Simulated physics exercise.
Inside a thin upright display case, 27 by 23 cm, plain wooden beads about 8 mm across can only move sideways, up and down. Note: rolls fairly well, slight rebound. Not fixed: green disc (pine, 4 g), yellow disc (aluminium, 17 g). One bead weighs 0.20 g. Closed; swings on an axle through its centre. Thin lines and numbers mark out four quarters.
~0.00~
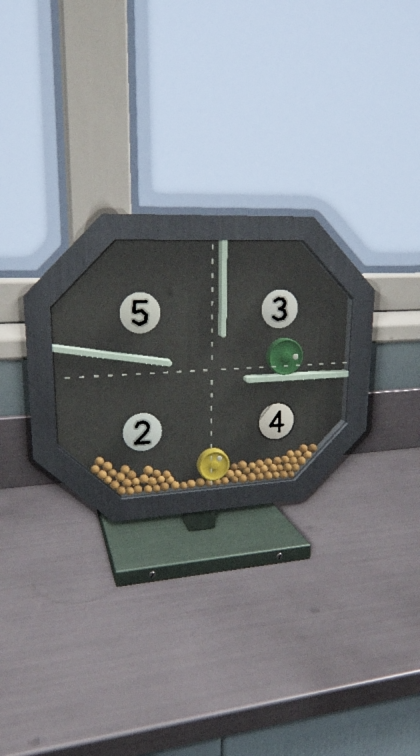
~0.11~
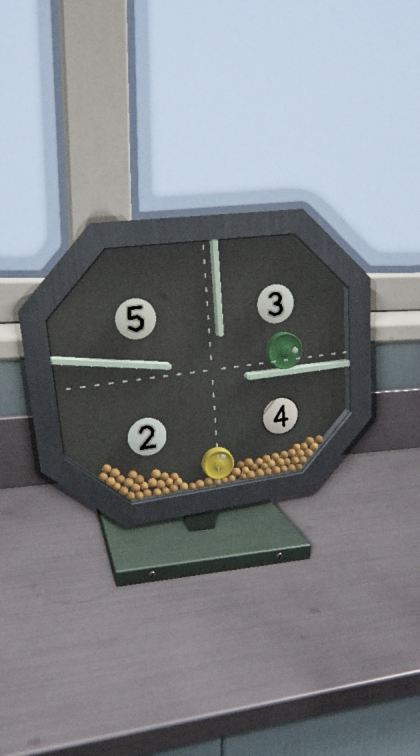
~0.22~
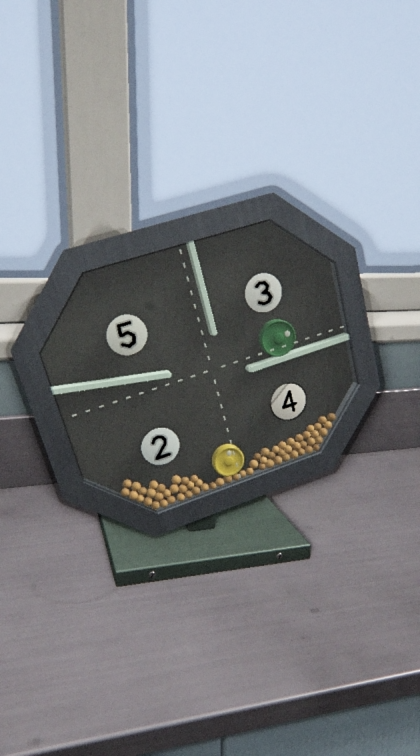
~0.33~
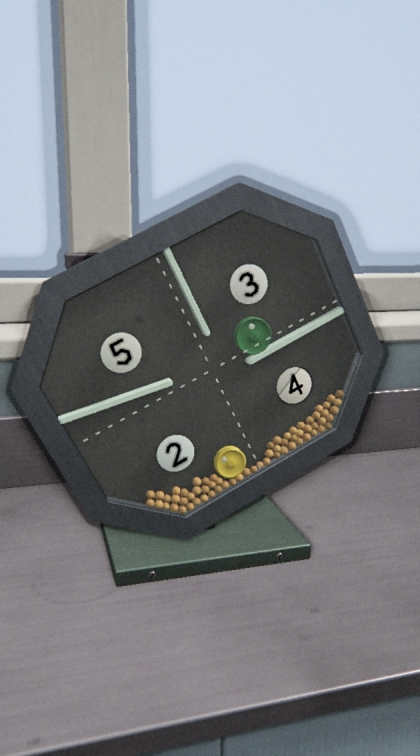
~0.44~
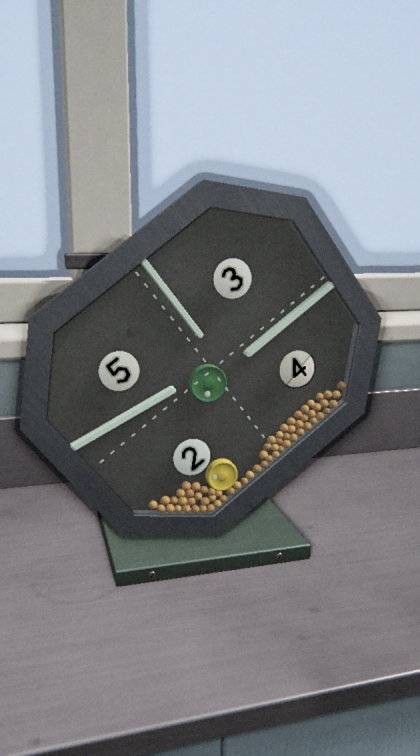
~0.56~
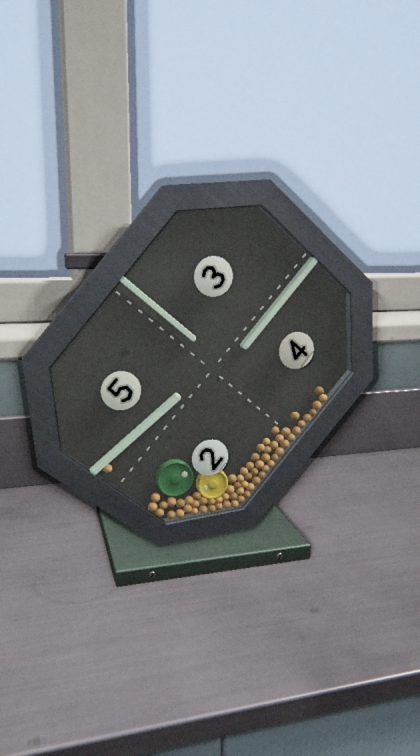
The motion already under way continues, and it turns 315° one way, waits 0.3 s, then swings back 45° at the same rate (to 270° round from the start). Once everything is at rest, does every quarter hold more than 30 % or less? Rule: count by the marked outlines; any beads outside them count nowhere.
No. 2: Less than 30 %; 3: More than 30 %; 4: More than 30 %; 5: Less than 30 %.
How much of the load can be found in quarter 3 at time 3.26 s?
Close to 65 per cent of the load.
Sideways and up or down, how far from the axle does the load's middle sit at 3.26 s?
Position estimate: Right 8 cm, below 6 cm.
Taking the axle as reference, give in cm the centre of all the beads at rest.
The middle sits around 1 cm right of it and 12 cm below it.
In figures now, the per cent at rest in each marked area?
Quarter 2: 0; quarter 3: 65; quarter 4: 35; quarter 5: 0.
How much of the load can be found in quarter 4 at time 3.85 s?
The share there is near 35 %.
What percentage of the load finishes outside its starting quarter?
I'd guess roughly 80 percent, give or take.
After 3.26 s, it has come round 315° anticlockwise; the beads' middle is 8 cm right of and 6 cm below the centre; no. 3, 65 %, no. 4, 35 %.
After 3.85 s, it has come round 293° anticlockwise; the beads' middle is 5 cm right of and 10 cm below the centre; no. 3, 65 %, no. 4, 35 %.
After 4.15 s, it has come round 270° anticlockwise; the beads' middle is in line with and 11 cm below the centre; no. 3, 65 %, no. 4, 35 %.
All still by 4.9 s, it has come round 270° anticlockwise; no. 2, 0 %, no. 3, 65 %, no. 4, 35 %, no. 5, 0 %.
